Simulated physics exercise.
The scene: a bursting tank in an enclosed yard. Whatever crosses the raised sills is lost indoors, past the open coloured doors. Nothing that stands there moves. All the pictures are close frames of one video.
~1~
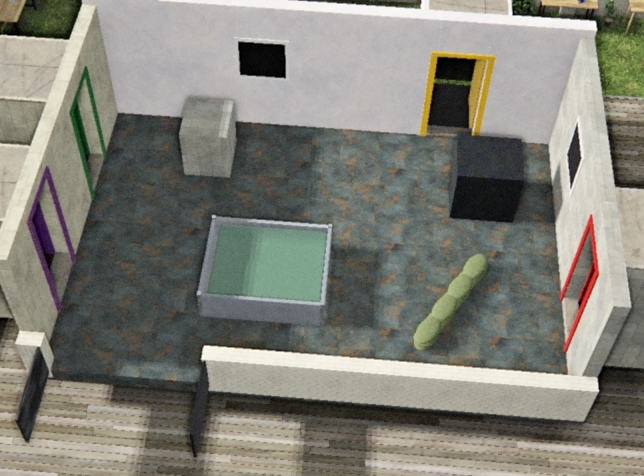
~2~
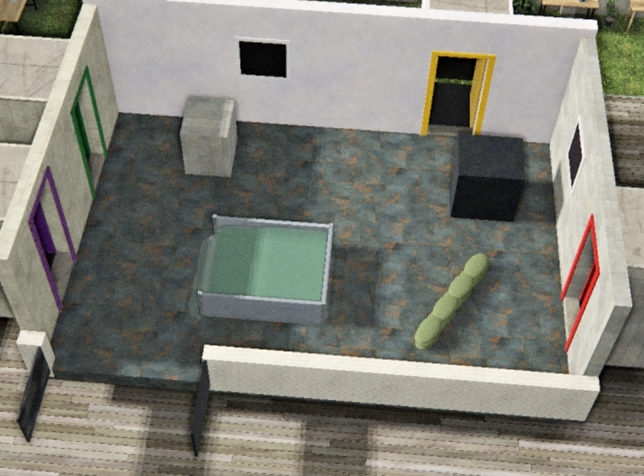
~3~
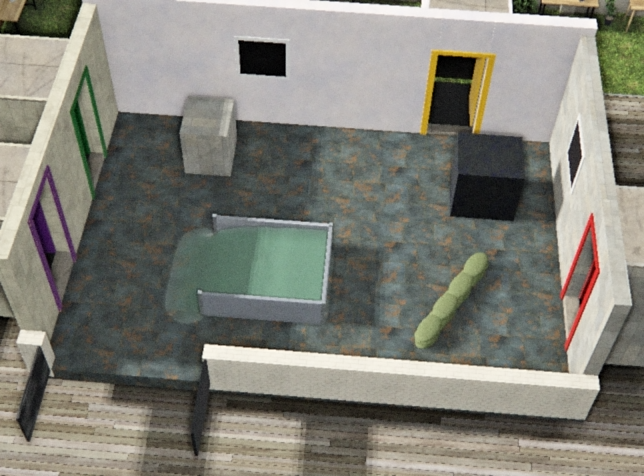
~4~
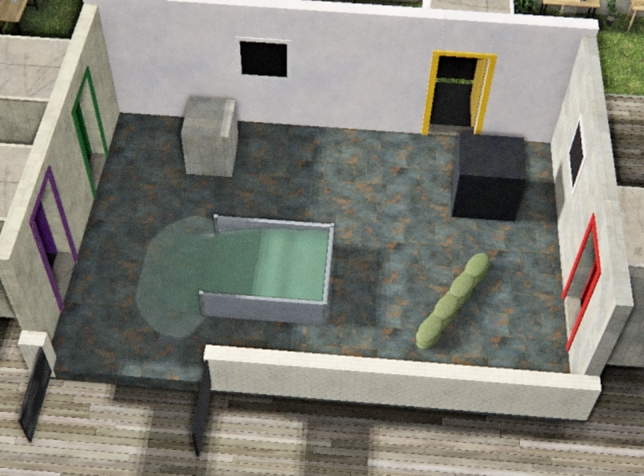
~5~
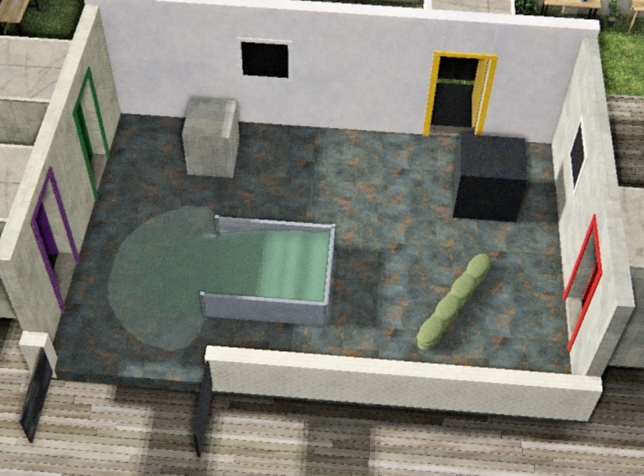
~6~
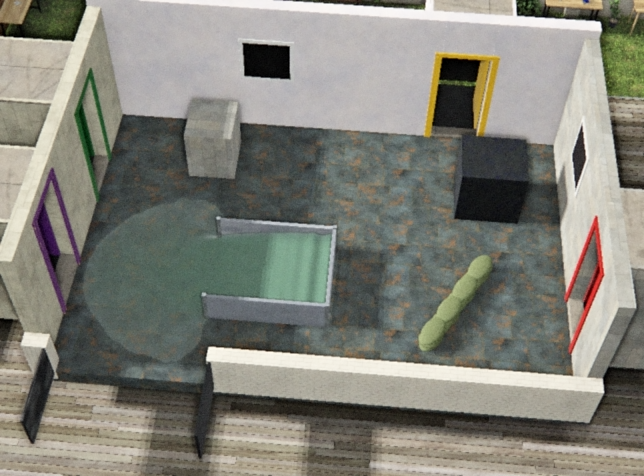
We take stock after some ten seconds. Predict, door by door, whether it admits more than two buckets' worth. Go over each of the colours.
The yellow door admits two or fewer, the purple door admits two or fewer, the red door admits two or fewer, the green door admits two or fewer.
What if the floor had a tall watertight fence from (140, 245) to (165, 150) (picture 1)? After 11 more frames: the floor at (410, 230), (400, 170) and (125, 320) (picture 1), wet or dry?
Taking the three spots in turn, they are unwetted, unwetted and inundated.
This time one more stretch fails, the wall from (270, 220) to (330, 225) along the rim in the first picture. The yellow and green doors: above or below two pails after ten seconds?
Yellow: Over the line; green: Under the line.
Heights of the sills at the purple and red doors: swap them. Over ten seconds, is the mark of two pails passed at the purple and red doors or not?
As it turns out, the purple one overshoots and the red one keeps within bounds.
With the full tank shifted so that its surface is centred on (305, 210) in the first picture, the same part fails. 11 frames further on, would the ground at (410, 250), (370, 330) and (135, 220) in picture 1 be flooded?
One after the other: Untouched, untouched, reached.
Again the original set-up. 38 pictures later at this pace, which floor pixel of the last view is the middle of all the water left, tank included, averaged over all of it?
The balance point is around (190, 215).
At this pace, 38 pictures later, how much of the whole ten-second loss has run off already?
Result, approximate: 75 per cent.
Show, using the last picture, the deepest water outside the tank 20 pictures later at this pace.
Deepest spot: Around (123, 114).
A moment on, water covers 20 % of the floor; the yellow door not reached, the purple door wet at the sill, nothing in, the red door not reached, the green door not reached.
Next, water covers 20 % of the floor; the yellow door not reached, the purple door wet at the sill, nothing in, the red door not reached, the green door wet at the sill, nothing in.
Then, water covers 25 % of the floor; the yellow door not reached, the purple door wet at the sill, nothing in, the red door not reached, the green door wet at the sill, nothing in.
Later, water covers 40 % of the floor; the yellow door wet at the sill, nothing in, the purple door wet at the sill, nothing in, the red door not reached, the green door wet at the sill, nothing in.
In the end, water covers 65 % of the floor; the yellow door wet at the sill, nothing in, the purple door wet at the sill, nothing in, the red door not reached, the green door wet at the sill, nothing in.
